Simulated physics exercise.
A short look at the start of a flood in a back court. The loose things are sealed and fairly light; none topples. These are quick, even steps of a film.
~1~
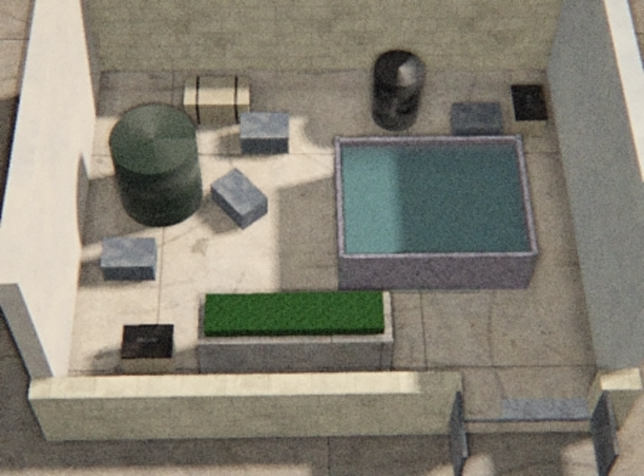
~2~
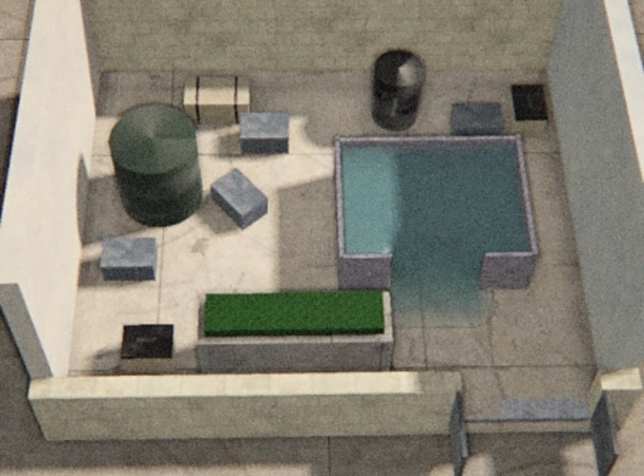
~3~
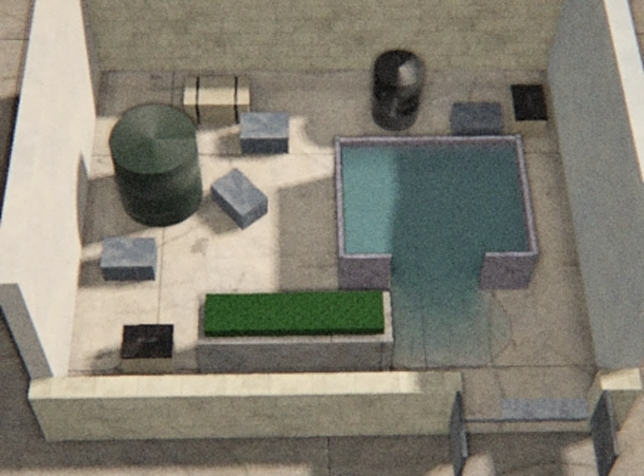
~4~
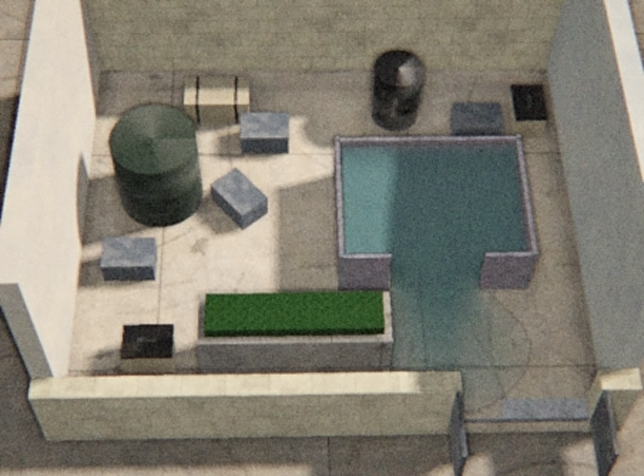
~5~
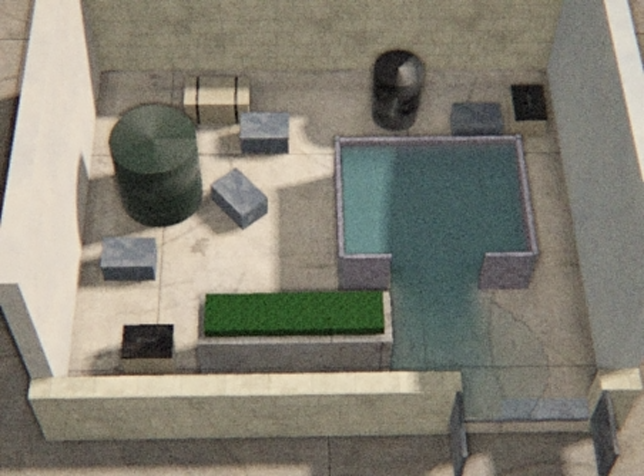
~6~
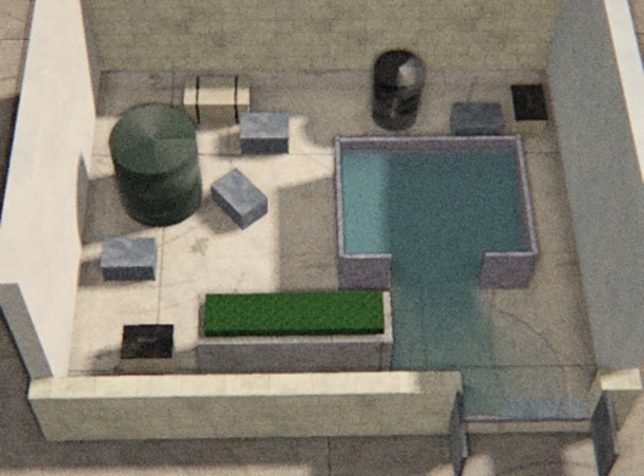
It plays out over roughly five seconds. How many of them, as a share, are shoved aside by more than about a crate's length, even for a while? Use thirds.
It is under a third.
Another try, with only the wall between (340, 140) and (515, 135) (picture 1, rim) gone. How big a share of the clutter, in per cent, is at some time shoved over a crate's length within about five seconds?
Roughly 70 per cent.
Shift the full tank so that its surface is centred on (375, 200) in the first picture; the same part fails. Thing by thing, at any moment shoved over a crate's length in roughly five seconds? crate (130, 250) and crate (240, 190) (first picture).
As listed: That far or more, under that.
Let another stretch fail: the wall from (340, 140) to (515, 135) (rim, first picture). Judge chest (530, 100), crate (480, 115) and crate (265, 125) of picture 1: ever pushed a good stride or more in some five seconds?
As listed: Swept aside, yes, pushed that far.
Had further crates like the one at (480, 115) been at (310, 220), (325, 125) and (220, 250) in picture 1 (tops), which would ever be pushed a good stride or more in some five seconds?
In that order: Never so far, no, never so far.
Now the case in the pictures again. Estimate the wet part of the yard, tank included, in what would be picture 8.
Some 25 per cent.
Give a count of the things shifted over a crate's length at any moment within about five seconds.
The number is 0.
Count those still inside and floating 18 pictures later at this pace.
It comes to 0.
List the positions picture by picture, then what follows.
The first frame shows a crate at (478, 115), on the bottom; a crate at (264, 125) rests on the ground; 0 of 7 have shifted.
The second frame shows a crate at (478, 115) rests on the ground; a crate at (264, 125) rests on the ground; 0 of 7 have shifted.
The third frame shows a crate at (478, 115), on the bottom; a crate at (264, 125), on the bottom; 0 of 7 have shifted.
The fourth frame shows a crate at (478, 115), on the bottom; a crate at (264, 125), on the bottom; 0 of 7 have shifted.
The fifth frame shows a crate at (478, 115), on the bottom; a crate at (264, 125) rests on the ground; 0 of 7 have shifted.
The sixth frame shows a crate at (478, 115) rests on the ground; a crate at (264, 125) rests on the ground; 0 of 7 have shifted.
A moment on, 0 of 7 are well off their spots; 0 afloat.
Next, 0 of 7 are well off their spots; 0 afloat.
Later, 0 of 7 are well off their spots; 0 afloat.
In the end, 0 of 7 are well off their spots, and 0 have been at some point; 1 afloat.
